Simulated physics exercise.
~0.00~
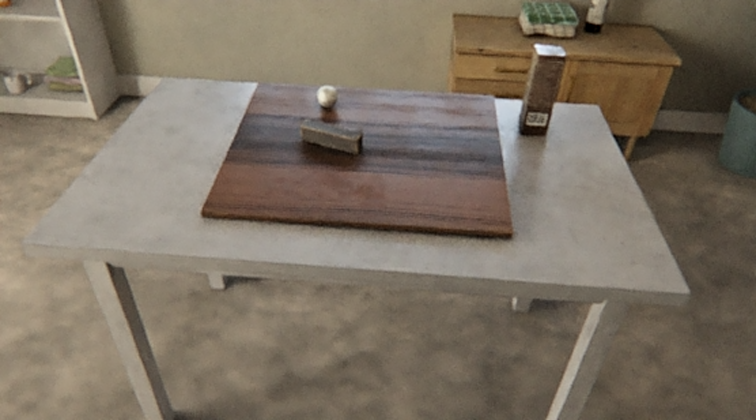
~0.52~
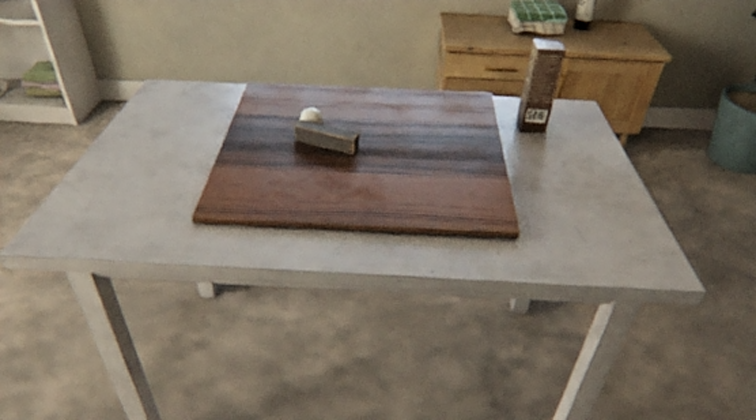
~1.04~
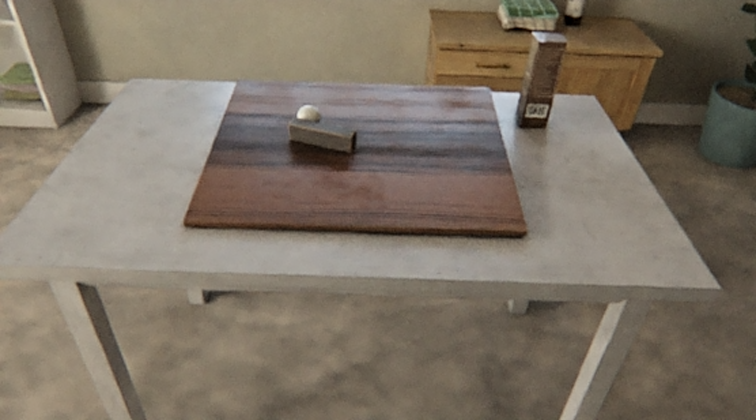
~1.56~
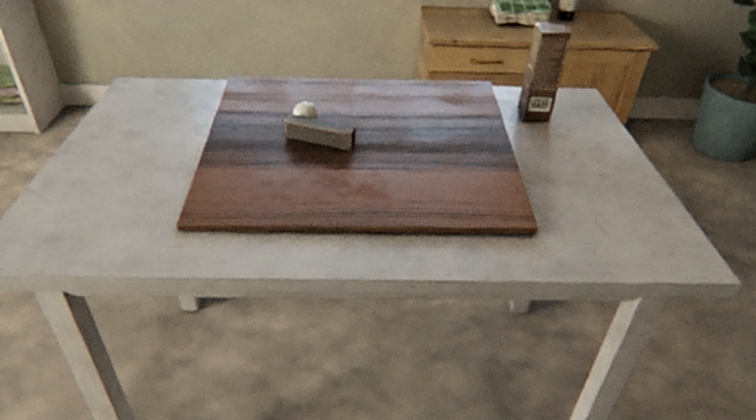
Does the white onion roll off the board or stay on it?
It stays on the board. It moves only a short way before the block stops it, and it remains resting behind the block.
